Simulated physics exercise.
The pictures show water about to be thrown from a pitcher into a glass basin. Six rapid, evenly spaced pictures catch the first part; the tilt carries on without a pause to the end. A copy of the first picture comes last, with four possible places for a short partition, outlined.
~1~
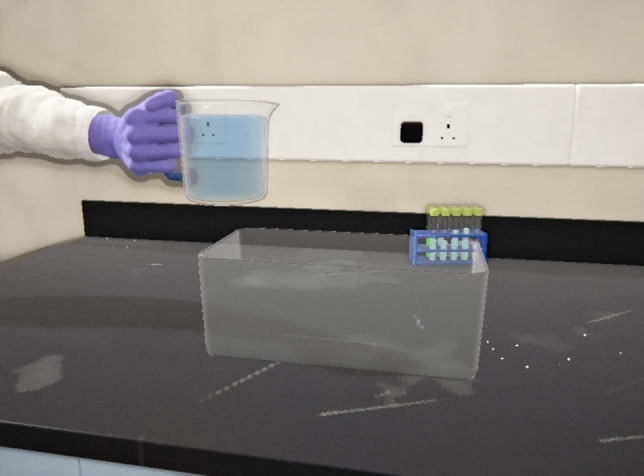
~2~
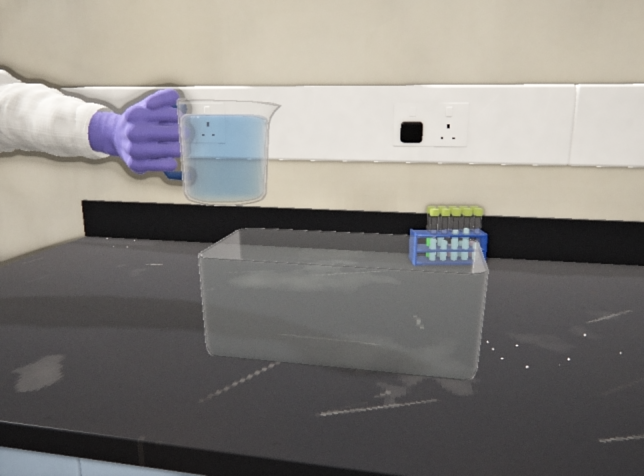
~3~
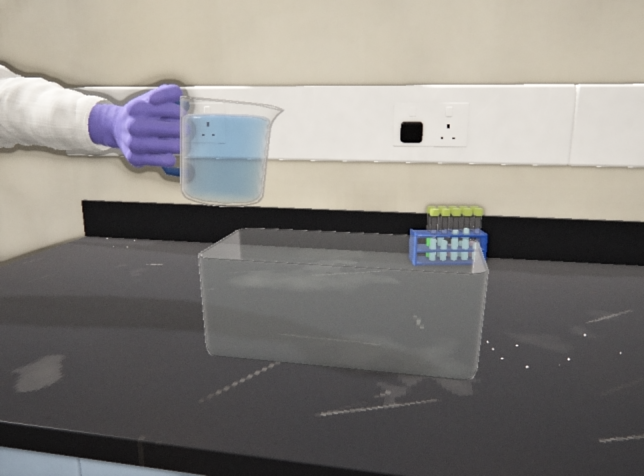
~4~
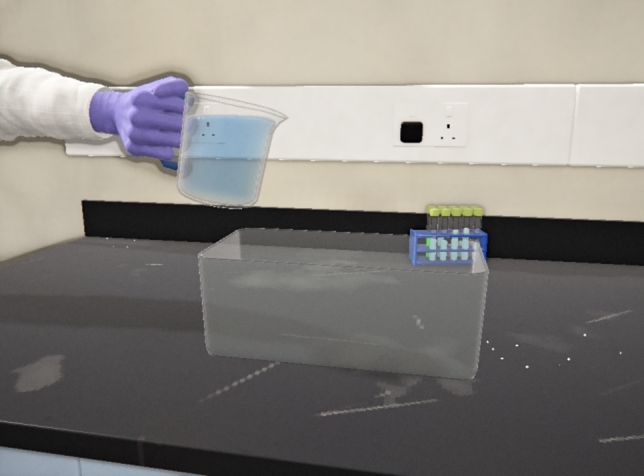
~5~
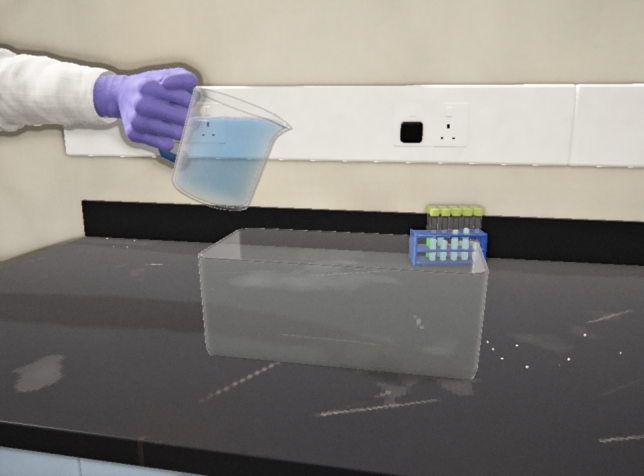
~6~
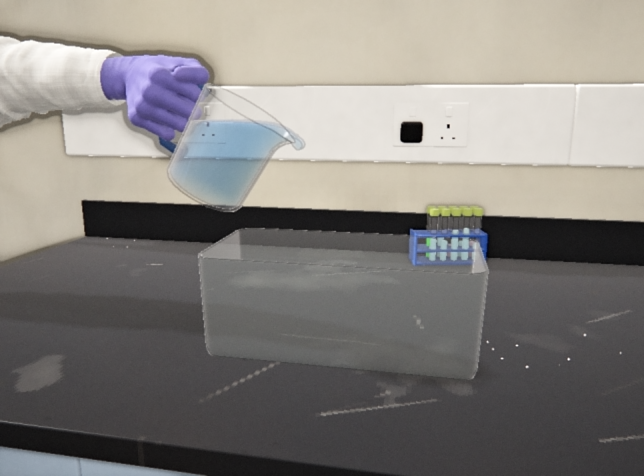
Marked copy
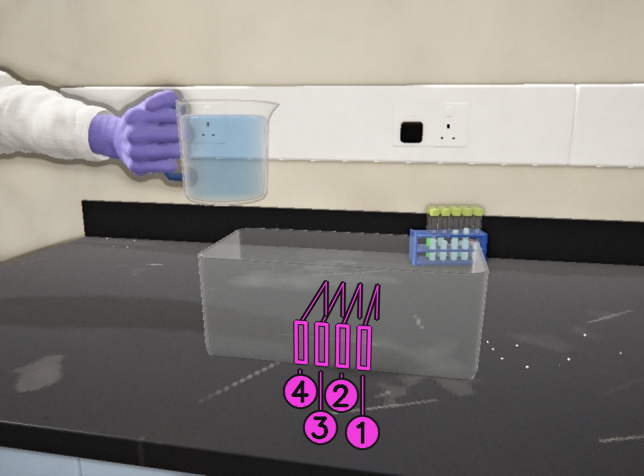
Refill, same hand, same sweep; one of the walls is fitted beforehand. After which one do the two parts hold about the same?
Go for 3.
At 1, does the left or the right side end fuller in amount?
The left side.
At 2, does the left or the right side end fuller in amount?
More ends on the left.
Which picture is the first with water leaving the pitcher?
Picture 6.
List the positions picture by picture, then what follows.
Upright, lip at (278, 104); basin from (208, 352) to (477, 378); nothing has left yet, in the first picture.
Upright, lip at (279, 105); nothing has left yet, in the second picture.
Tipped about 5°, lip at (282, 110); nothing has left yet, in the third picture.
Tipped about 12°, lip at (287, 117); nothing has left yet, in the fourth picture.
Tipped about 21°, lip at (291, 128); nothing has left yet, in the fifth picture.
Tipped about 31°, lip at (294, 141); water is over the lip, down to (301, 147), in the sixth picture.
In magenta, 1 at (362, 376); 2 at (341, 373); 3 at (320, 371); 4 at (300, 369).
With 1, about 95 % ends left of the wall and 3 % right of it.
With 2, about 85 % ends left of the wall and 14 % right of it.
With 3, about 50 % ends left of the wall and 50 % right of it.
With 4, about 22 % ends left of the wall and 77 % right of it.
